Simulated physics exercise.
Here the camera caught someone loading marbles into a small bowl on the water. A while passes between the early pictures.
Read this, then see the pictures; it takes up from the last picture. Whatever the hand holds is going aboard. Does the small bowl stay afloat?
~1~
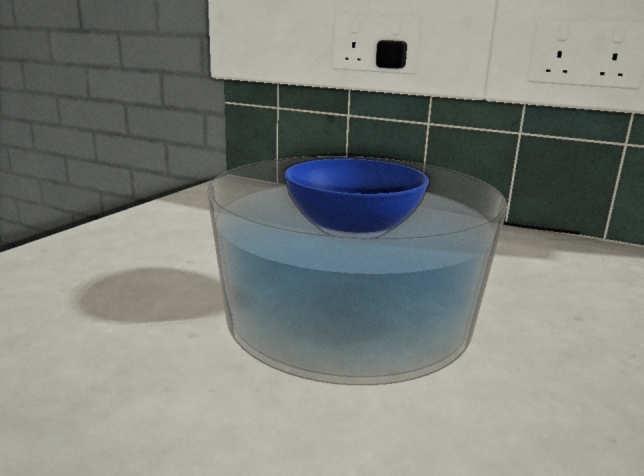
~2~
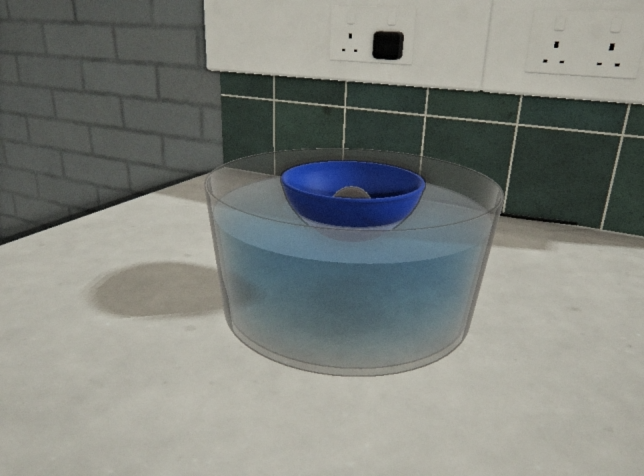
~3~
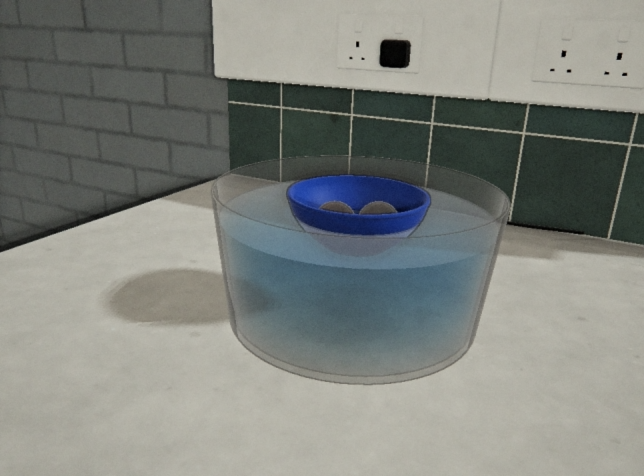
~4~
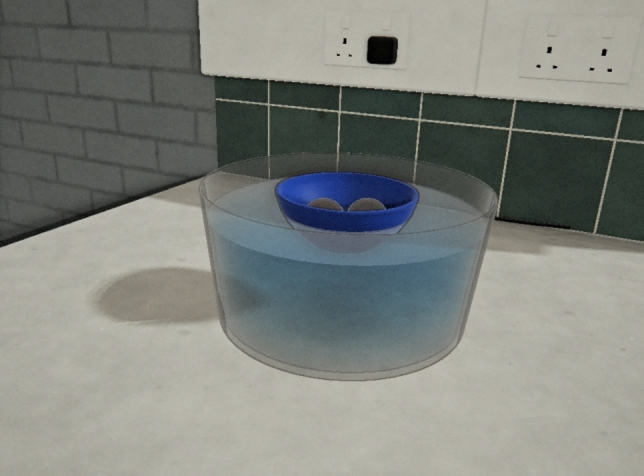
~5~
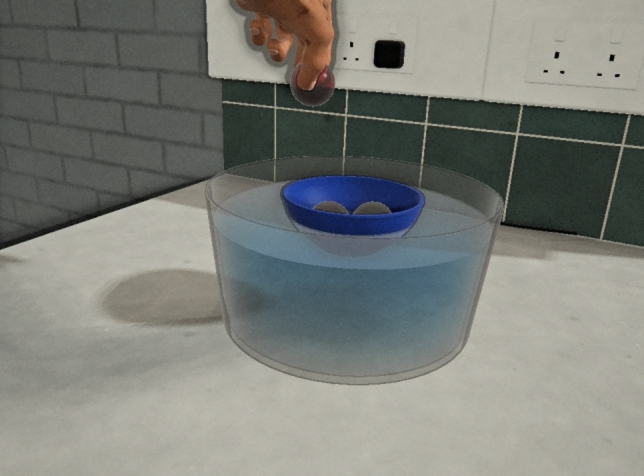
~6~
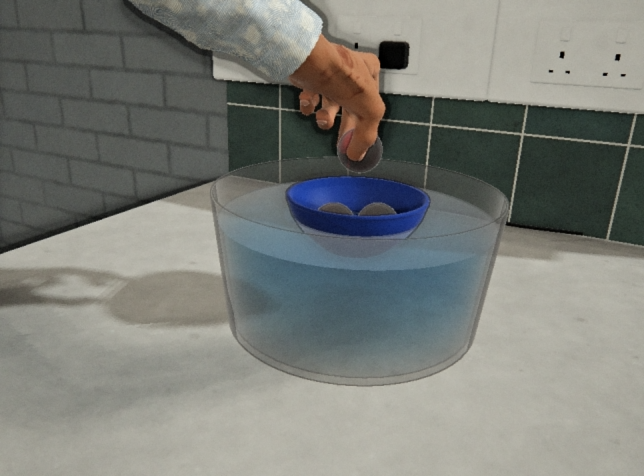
Yes.
Soon after, the glass marble is in and the small bowl dips.
Later, it steadies; about a fifth of its side above the surface.
In the end, the small bowl floats; about a fifth of its side above the surface.
